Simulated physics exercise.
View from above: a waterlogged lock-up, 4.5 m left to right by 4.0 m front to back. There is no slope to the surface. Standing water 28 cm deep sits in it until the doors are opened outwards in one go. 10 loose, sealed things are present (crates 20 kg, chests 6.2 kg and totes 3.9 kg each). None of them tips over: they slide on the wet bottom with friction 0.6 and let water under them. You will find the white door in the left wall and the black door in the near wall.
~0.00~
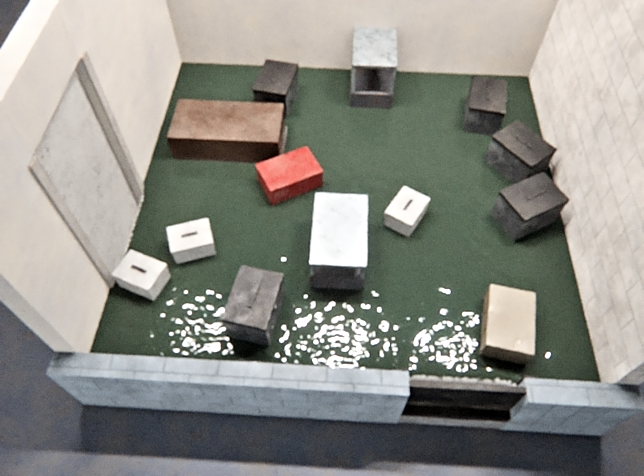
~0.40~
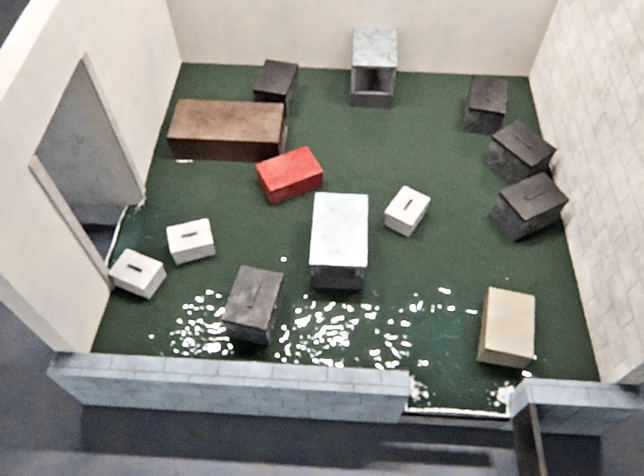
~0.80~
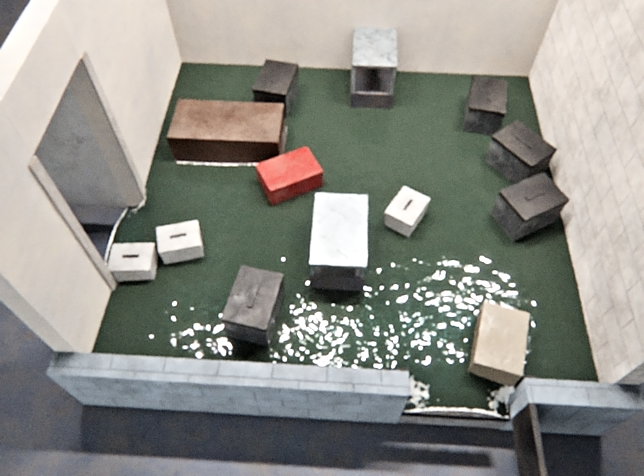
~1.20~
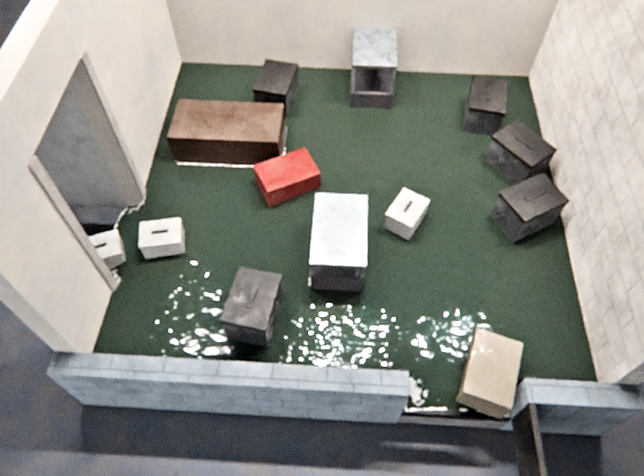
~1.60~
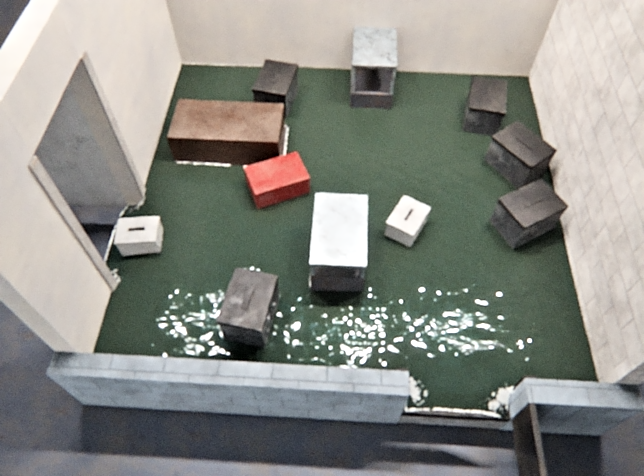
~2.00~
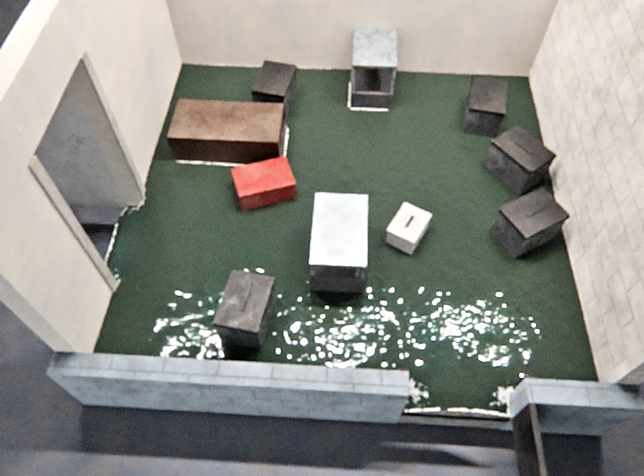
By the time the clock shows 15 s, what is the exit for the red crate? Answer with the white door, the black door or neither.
White door.
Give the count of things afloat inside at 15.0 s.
At that moment it comes to 2.
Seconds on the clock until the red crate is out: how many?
It gets out at about 6.5 s.
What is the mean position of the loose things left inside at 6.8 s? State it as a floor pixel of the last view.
I'd say about (400, 254) in the last view.
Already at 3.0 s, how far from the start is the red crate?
By then it has shifted roughly 60 cm.
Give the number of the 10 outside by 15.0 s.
The answer is 8.
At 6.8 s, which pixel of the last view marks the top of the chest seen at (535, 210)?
I'd expect it somewhere around (520, 316).
After 3.0 s the red crate is near (230, 184), 0.6 m from its start, afloat; 3 of 10 are out; 7 afloat.
After 6.8 s the red crate has gone out by the white door; 4 of 10 are out; 6 afloat.
After 11.0 s the red crate has gone out by the white door; 6 of 10 are out; 4 afloat.
After 15.0 s the red crate has gone out by the white door; 8 of 10 are out; 2 afloat.
